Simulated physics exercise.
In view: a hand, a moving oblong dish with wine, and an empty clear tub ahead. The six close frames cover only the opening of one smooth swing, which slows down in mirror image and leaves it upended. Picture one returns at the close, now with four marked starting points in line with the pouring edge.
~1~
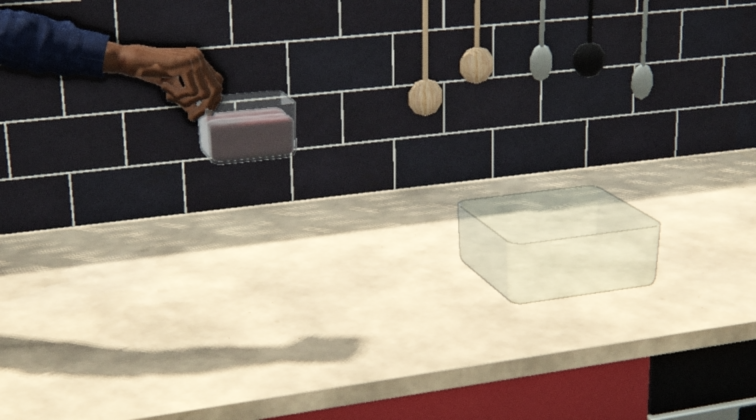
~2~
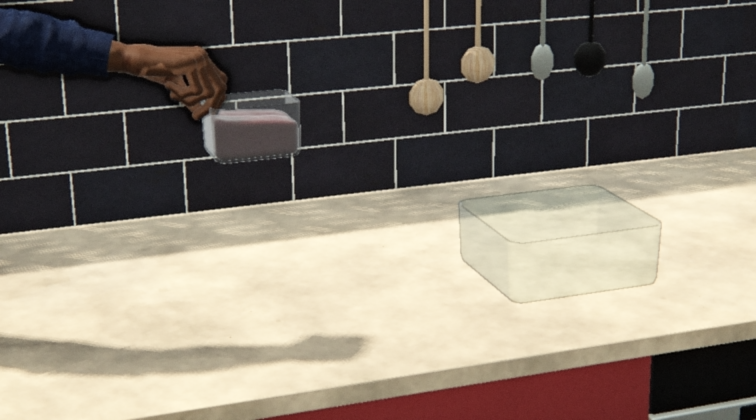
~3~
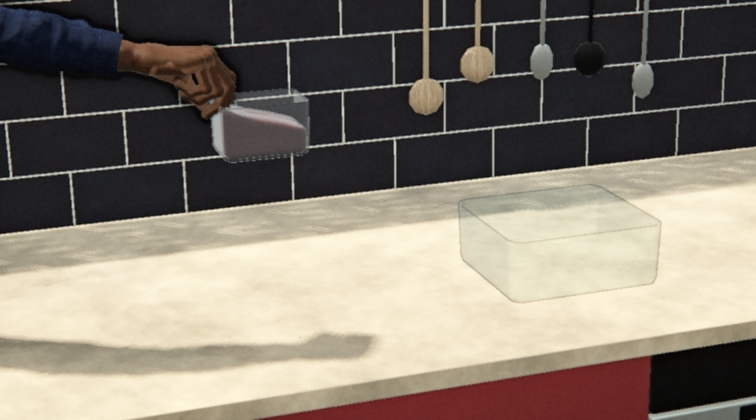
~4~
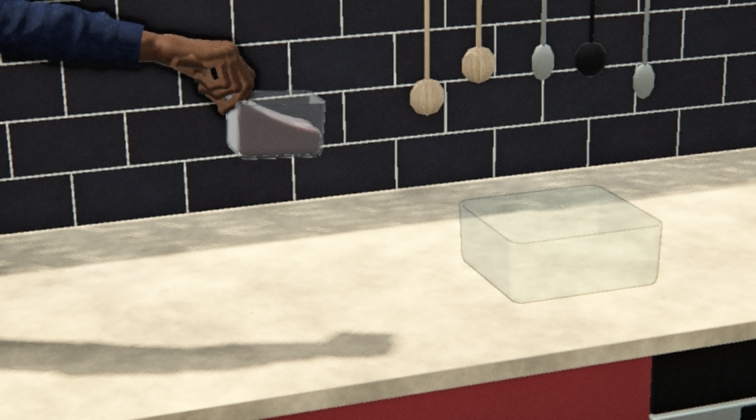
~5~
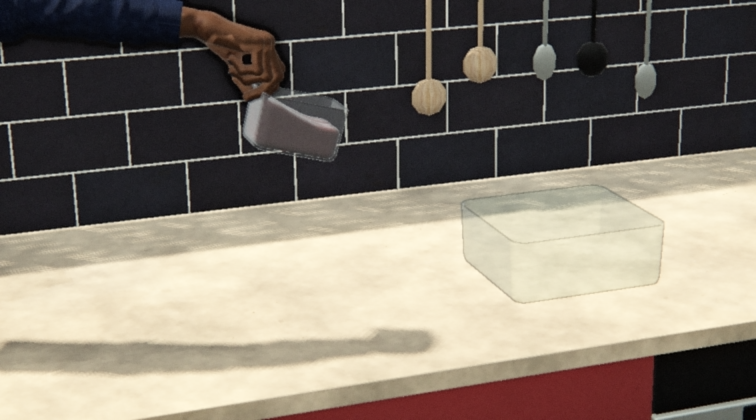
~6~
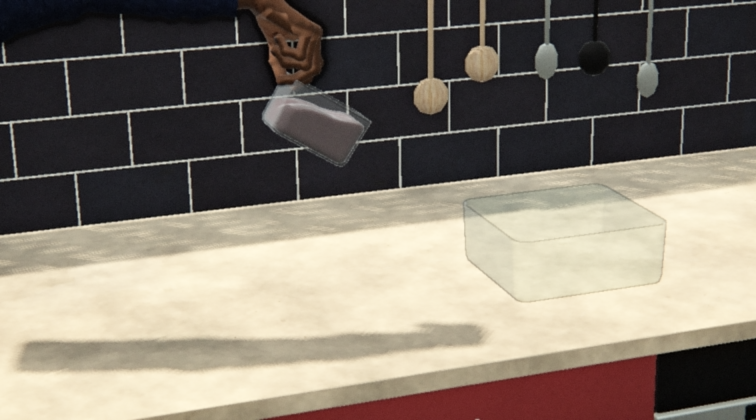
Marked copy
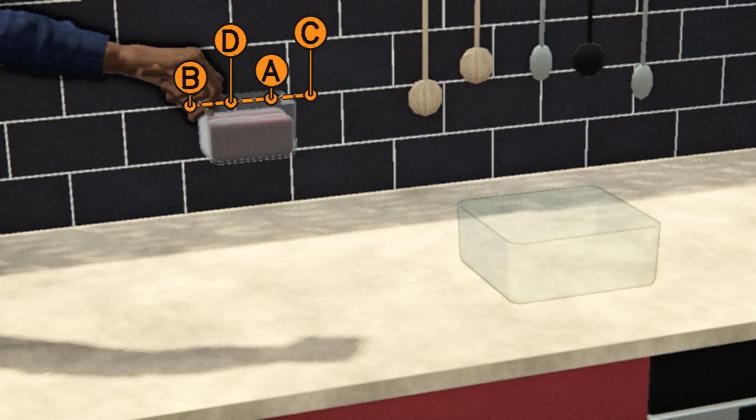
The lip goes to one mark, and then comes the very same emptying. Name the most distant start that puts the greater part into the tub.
It is C.
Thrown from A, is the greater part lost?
Yes, that goes wrong.
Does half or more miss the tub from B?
Yes.
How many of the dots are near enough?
One.
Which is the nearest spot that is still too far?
A it is.
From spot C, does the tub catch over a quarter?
Yes, it does.
In orange, A at (271, 98); B at (190, 105); C at (310, 94); D at (230, 102).
For spot A, about 9 % lands in the tub, 88 % falls short and 3 % goes beside or beyond.
For spot B, about 0 % lands in the tub, 100 % falls short.
For spot C, about 71 % lands in the tub, 17 % falls short and 12 % goes beside or beyond.
For spot D, about 0 % lands in the tub, 100 % falls short.
